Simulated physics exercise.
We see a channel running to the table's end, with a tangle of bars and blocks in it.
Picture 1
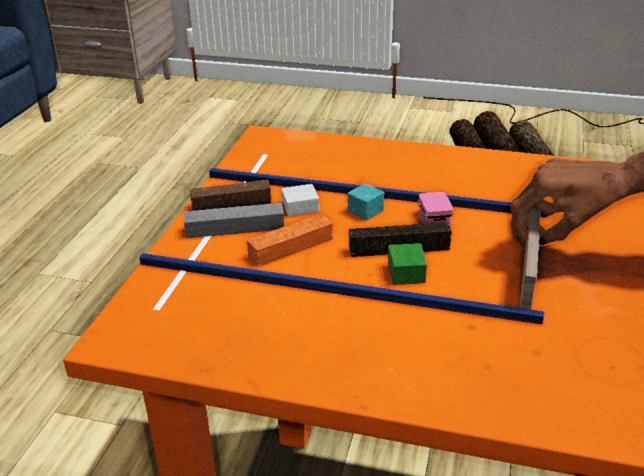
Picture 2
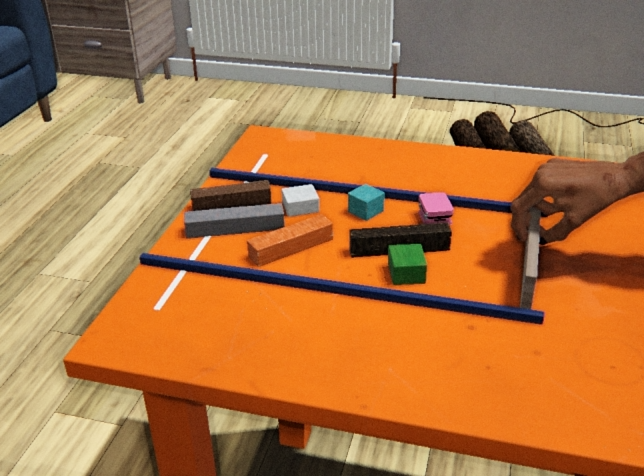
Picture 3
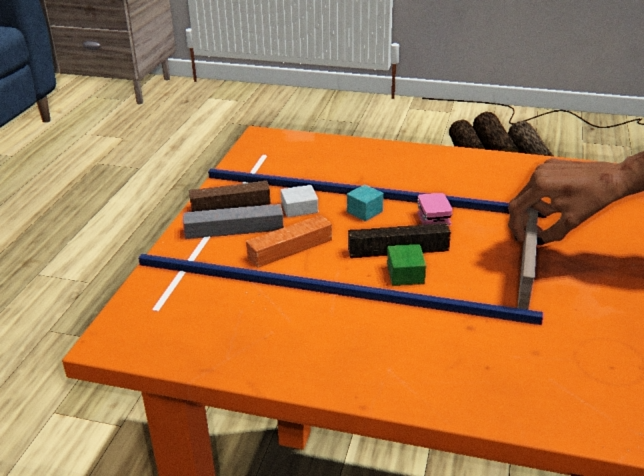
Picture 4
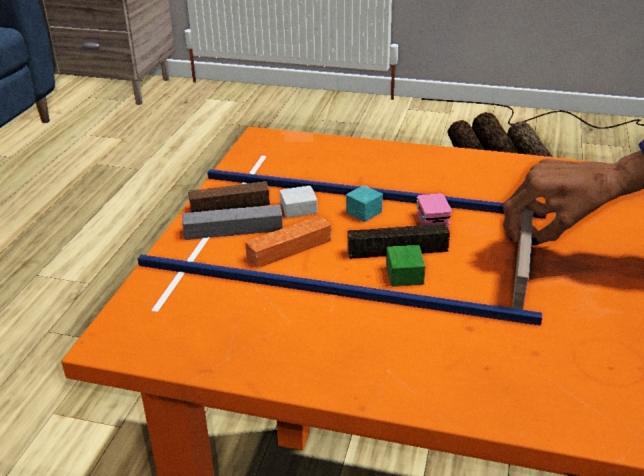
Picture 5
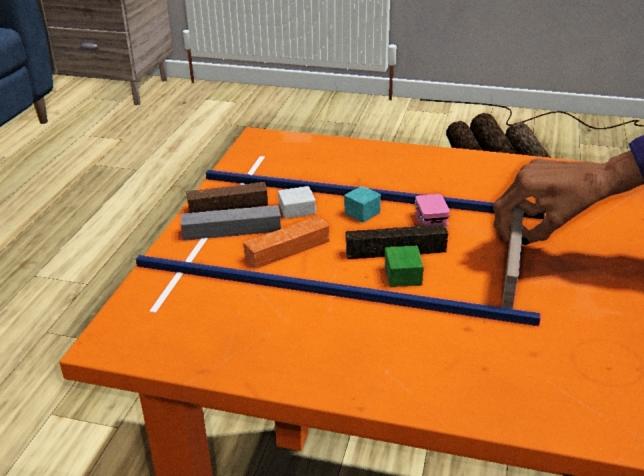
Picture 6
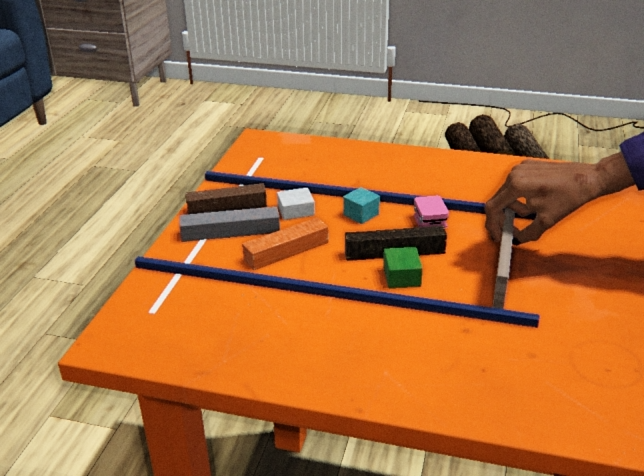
A hand holding a grey board upright slides it slowly a short way left between two dark blue rails on an orange table, while the coloured blocks and bars lying between the rails stay still.
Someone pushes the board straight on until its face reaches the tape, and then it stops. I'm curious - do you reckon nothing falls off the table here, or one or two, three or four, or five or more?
I'd say three or four fall off.
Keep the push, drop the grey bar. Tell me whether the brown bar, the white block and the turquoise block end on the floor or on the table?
Brown bar down, white block down, turquoise block still up.
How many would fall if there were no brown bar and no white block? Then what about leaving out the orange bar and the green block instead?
The count is 1 in the first case and 2 in the second.
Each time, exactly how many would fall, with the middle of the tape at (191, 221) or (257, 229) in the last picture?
The counts: 6 and 1.
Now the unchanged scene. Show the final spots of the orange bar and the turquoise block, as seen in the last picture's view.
The first sits around (176, 209), while the other sits around (200, 182).
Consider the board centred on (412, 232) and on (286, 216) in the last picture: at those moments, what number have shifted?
The count reaches 3 first and 8 second.
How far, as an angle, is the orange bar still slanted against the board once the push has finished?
Angle: Around 30°.
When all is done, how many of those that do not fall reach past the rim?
That comes to 3 of them.
Soon after, none off yet; brown bar at rest near (226, 200); grey bar at rest near (230, 224); white block at rest near (296, 204).
After that, none off yet; brown bar displaced a little near (197, 196); grey bar displaced a little near (216, 217); white block displaced well along near (250, 193).
In the end, the number that fall off is three or four; gone, white block, grey bar and brown bar.
